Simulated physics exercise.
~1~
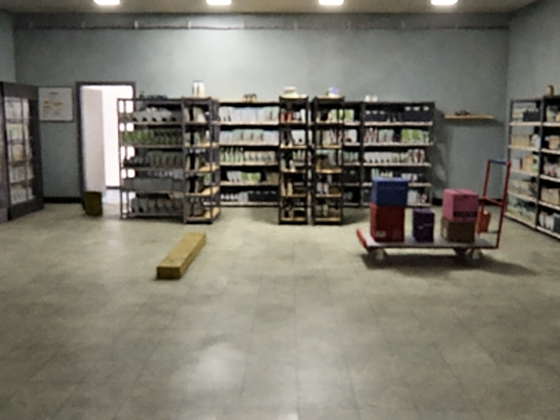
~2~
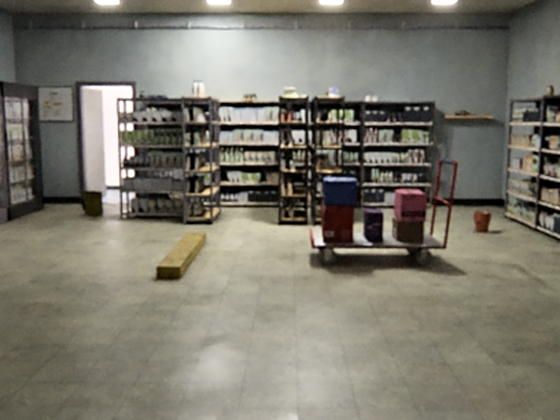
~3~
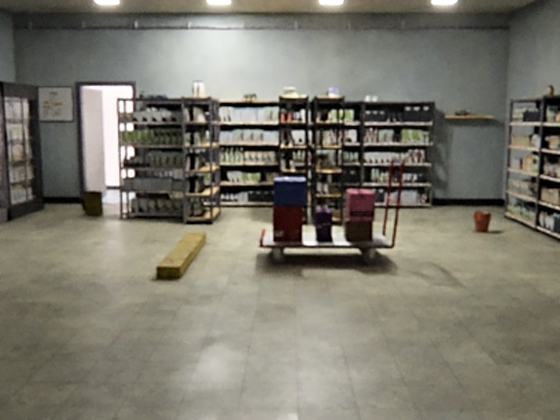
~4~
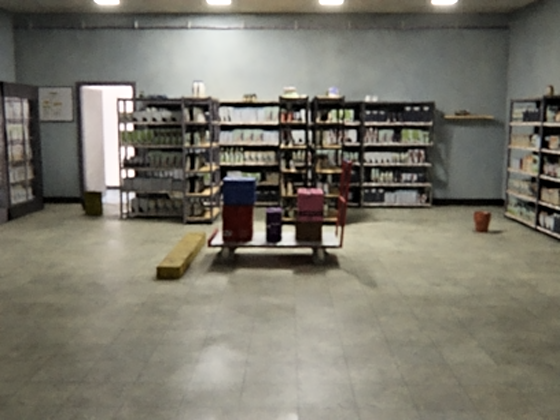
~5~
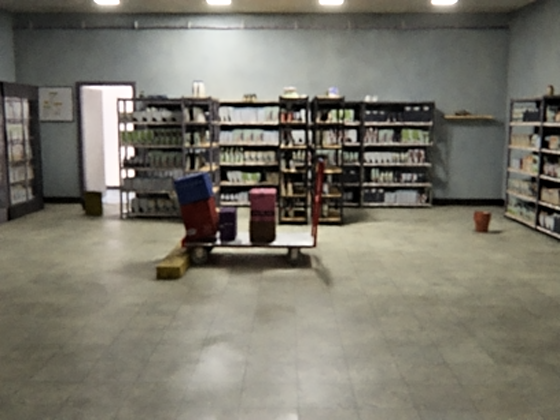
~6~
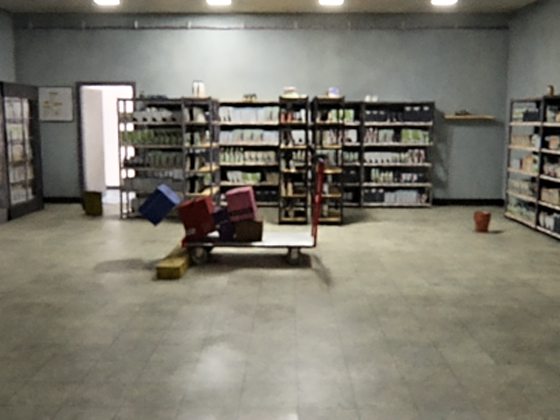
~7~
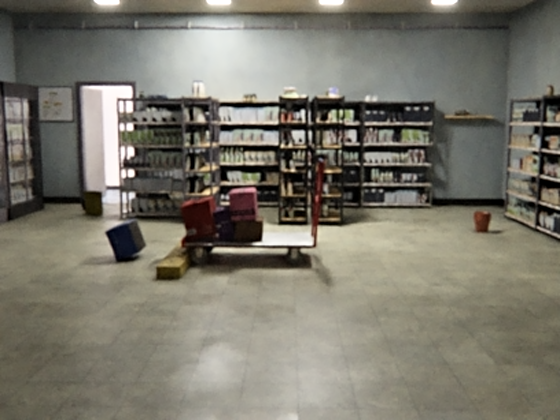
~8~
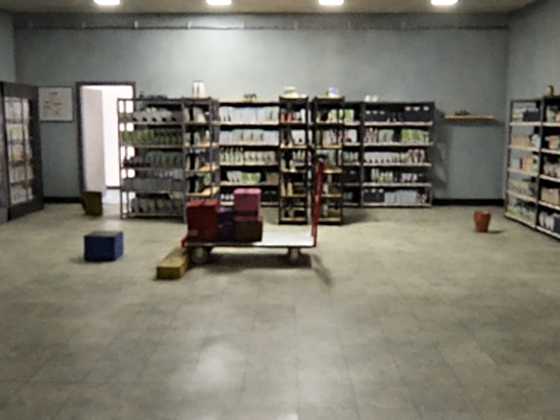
In this clip, a trolley carrying a blue toolbox and several red, pink, brown and purple boxes rolls left across a room and stops at a low yellowish step. The load lurches forward, and the blue toolbox tumbles onto the floor beyond the step while the others stay aboard.
